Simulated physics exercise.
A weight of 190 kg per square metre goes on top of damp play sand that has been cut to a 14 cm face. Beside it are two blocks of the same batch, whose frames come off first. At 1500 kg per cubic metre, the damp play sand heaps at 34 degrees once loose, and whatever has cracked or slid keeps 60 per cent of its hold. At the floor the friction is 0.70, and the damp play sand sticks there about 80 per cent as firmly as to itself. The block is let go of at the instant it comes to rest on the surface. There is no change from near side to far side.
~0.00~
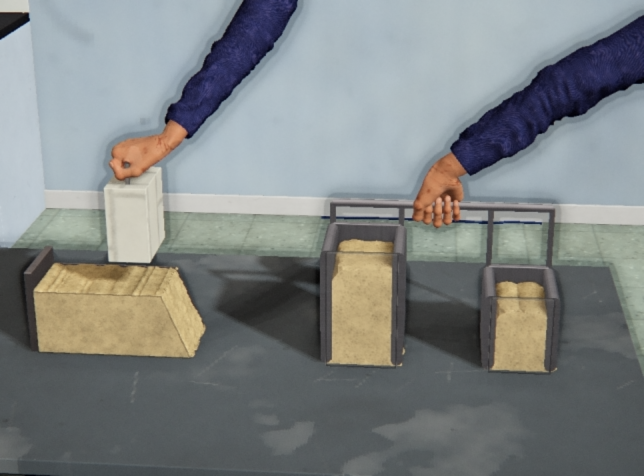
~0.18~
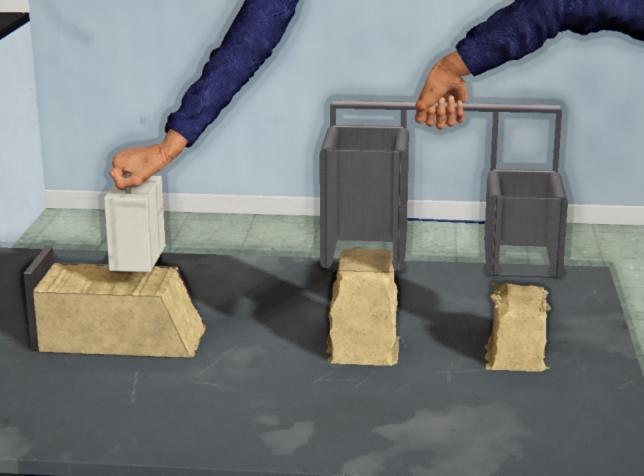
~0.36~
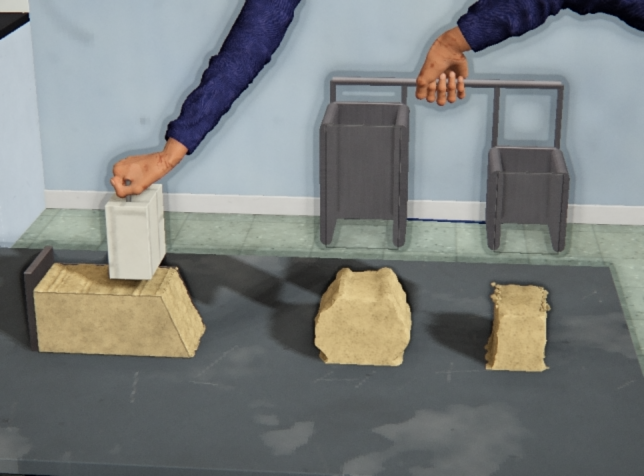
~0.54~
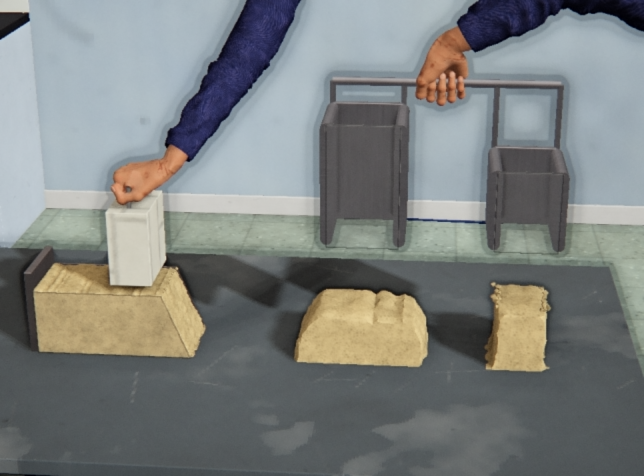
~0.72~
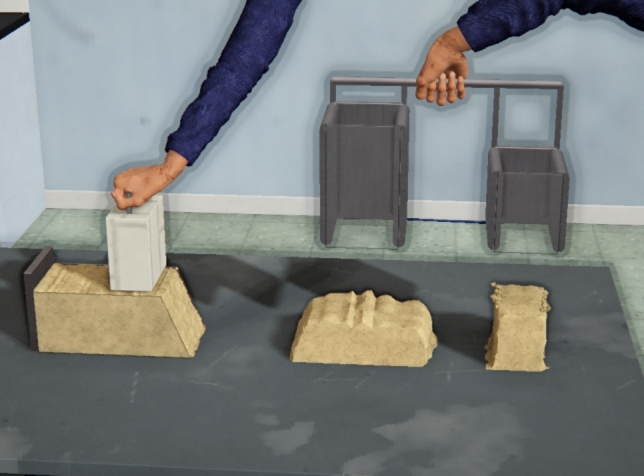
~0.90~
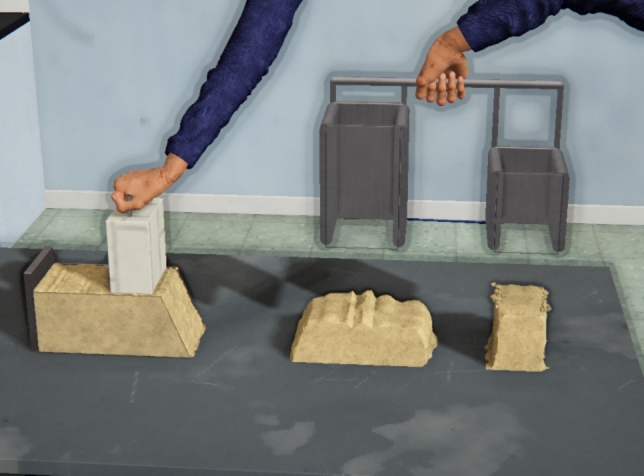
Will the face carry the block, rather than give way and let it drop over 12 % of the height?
No. Predicted outcome: A sinking block.
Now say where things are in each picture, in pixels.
Highest point of the damp play sand at (66, 293); test blocks 22 cm, 13 cm high (left to right), in the first frame.
Highest point of the damp play sand at (66, 293); test blocks 20 cm, 13 cm high (left to right), in the second frame.
Highest point of the damp play sand at (66, 293); test blocks 15 cm, 13 cm high (left to right), in the third frame.
Highest point of the damp play sand at (66, 293); test blocks 11 cm, 13 cm high (left to right), in the fourth frame.
Highest point of the damp play sand at (66, 293); test blocks 10 cm, 13 cm high (left to right), in the fifth frame.
Highest point of the damp play sand at (66, 293); test blocks 10 cm, 13 cm high (left to right), in the sixth frame.
By 1.04 s, the block is down by 2 % of the bank's height and stands upright.
By 1.21 s, the block is down by 4 % of the bank's height and stands upright.
By 1.37 s, the block is down by 6 % of the bank's height and leans 2 degrees.
By 1.54 s, the block is down by 9 % of the bank's height and leans 3 degrees.
By 2.71 s, at the end, the block is down by 95 % of the bank's height and leans 90 degrees.
